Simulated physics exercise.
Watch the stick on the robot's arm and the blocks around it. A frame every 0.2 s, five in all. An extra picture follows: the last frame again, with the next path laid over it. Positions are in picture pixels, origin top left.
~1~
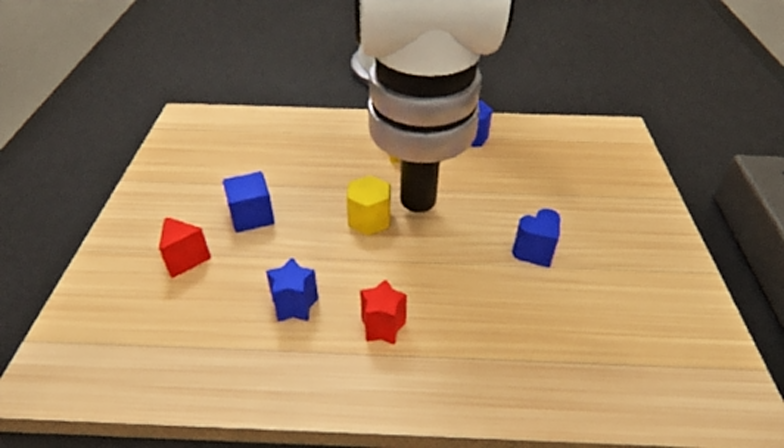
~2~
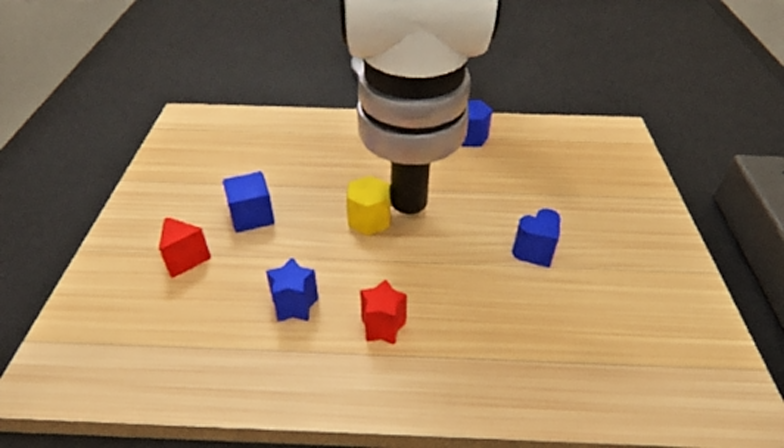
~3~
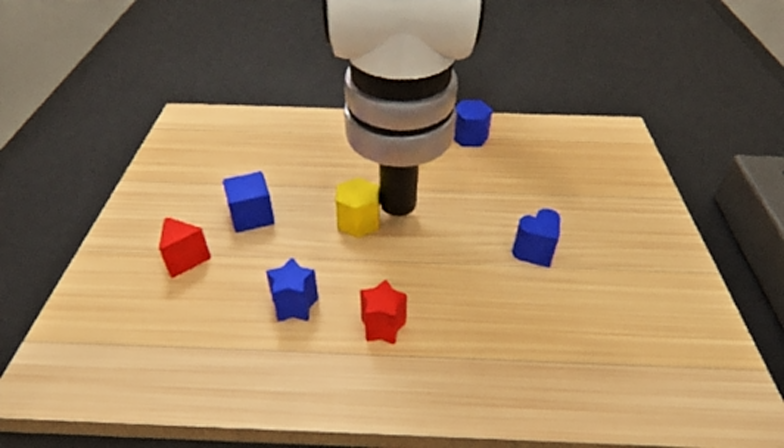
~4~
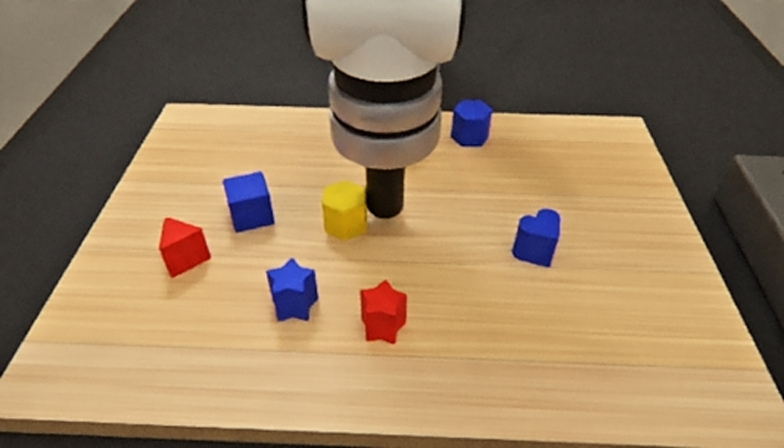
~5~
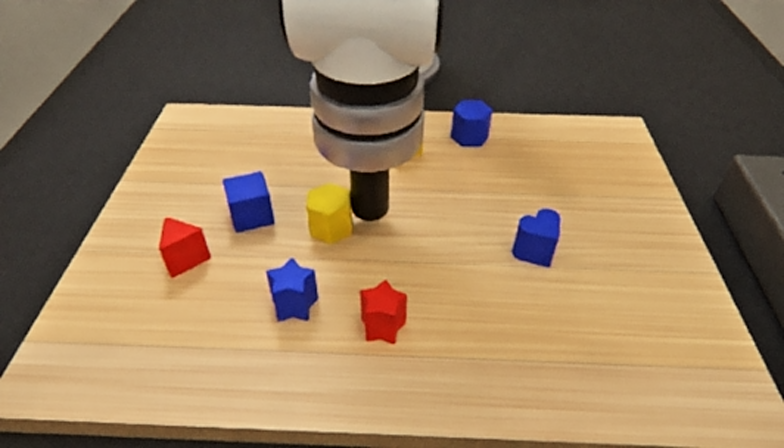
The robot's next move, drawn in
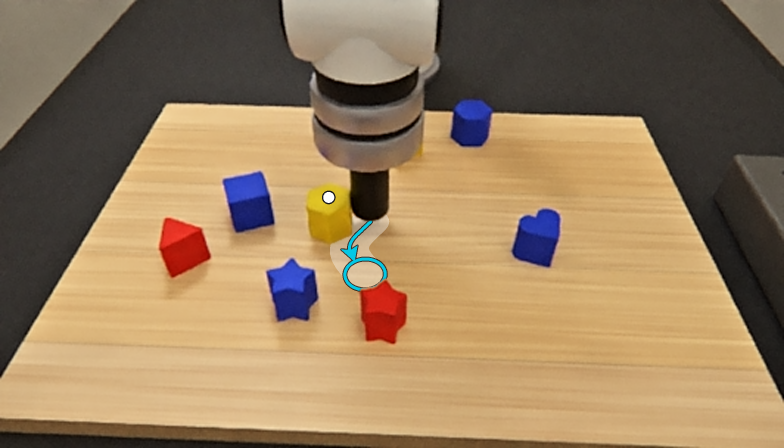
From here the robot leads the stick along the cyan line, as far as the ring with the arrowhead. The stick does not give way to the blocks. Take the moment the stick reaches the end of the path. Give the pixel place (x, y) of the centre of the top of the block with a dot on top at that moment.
Top centre: (306, 206).
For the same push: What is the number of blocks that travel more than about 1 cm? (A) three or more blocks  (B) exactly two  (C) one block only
That would be C.
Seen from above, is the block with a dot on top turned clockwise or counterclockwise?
Watching from overhead, you'd notice the block with a dot on top rotating clockwise.
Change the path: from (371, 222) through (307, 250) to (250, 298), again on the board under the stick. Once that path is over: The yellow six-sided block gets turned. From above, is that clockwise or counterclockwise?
Spin direction: Clockwise.
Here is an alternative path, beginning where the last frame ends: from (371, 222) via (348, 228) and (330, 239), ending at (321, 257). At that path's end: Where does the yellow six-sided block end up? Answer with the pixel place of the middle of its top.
At roughly (281, 211).
The drawn path runs from (371, 222) by way of (355, 237) and (351, 256) to (365, 274); the dot is on the yellow six-sided block.
On the path given first. Halfway along, stick at (349, 234); yellow six-sided block at (306, 206), turned 35° clockwise.
At the end, stick at (365, 262); yellow six-sided block at (306, 206), turned 35° clockwise; red star not moved.
